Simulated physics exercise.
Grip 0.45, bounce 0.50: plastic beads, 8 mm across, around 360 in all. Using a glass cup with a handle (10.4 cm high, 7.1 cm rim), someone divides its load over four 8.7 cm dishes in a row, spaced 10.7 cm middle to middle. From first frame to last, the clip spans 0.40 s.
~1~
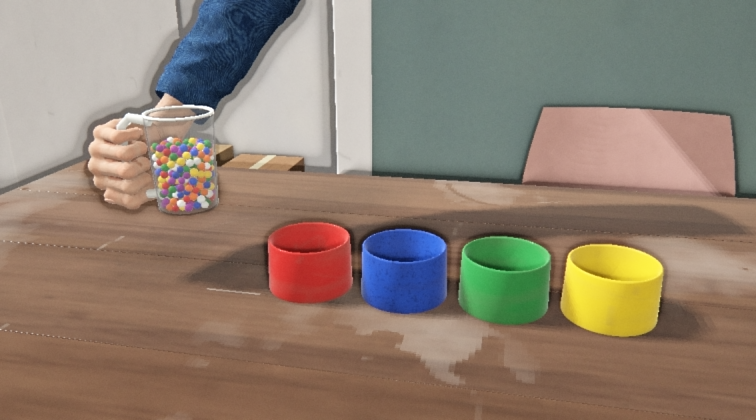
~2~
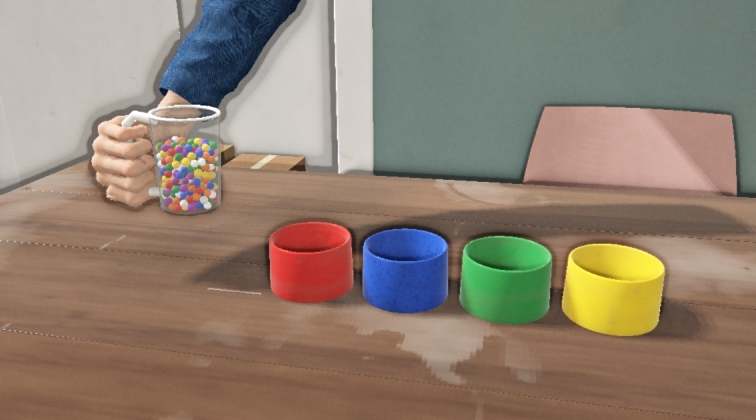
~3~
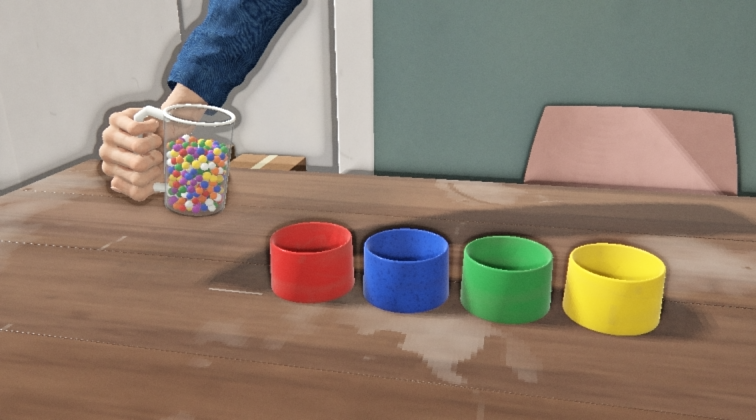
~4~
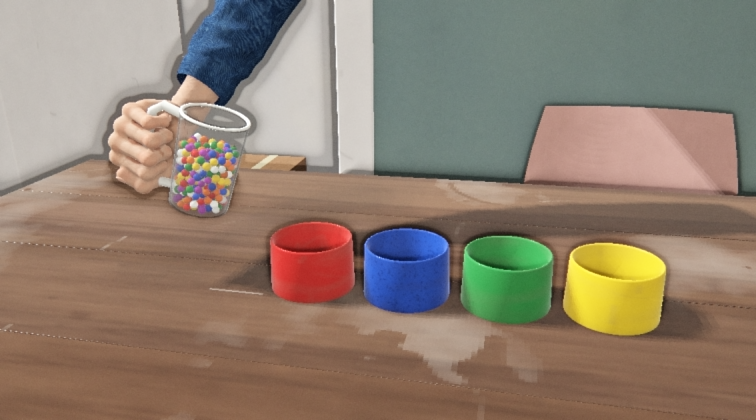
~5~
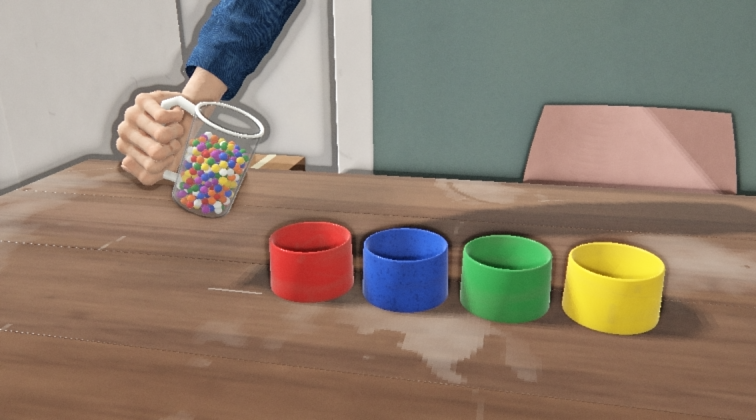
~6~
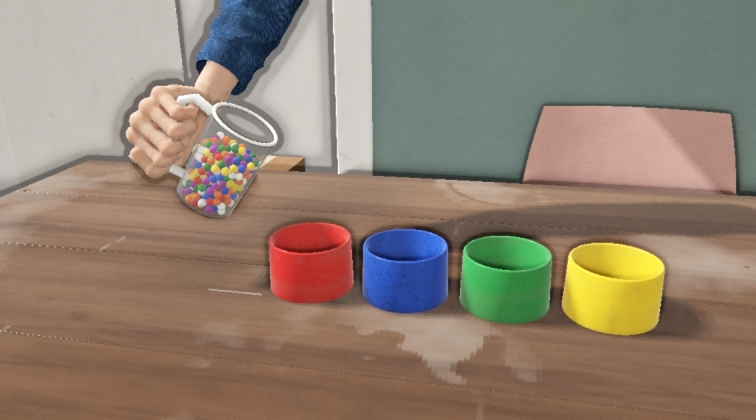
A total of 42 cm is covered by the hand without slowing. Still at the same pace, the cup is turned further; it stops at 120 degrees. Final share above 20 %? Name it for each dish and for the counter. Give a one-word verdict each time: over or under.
My prediction: Red: Is left with at most a fifth, blue: Is left with more than a fifth, green: Is left with at most a fifth, yellow: Is left with at most a fifth, counter: Is left with at most a fifth.
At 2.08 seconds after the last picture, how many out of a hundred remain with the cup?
It works out to about 0 per cent of the load.
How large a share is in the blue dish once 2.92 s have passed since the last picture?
So far, roughly 90 per cent.
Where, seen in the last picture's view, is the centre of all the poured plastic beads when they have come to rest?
Roughly (412, 271).
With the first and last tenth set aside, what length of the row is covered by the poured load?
I'd put it at close to 5 cm.
Then, 1.25 s after the last picture, tilt 120 degrees; cup holds 0 %, blue 95 %.
Then, 2.08 s after the last picture, tilt 120 degrees; cup holds 0 %, blue 90 %.
Then, 2.92 s after the last picture, tilt 120 degrees; cup holds 0 %, blue 90 %.
In the end, red 0 %, blue 95 %, green 0 %, yellow 0 %, counter 10 %.
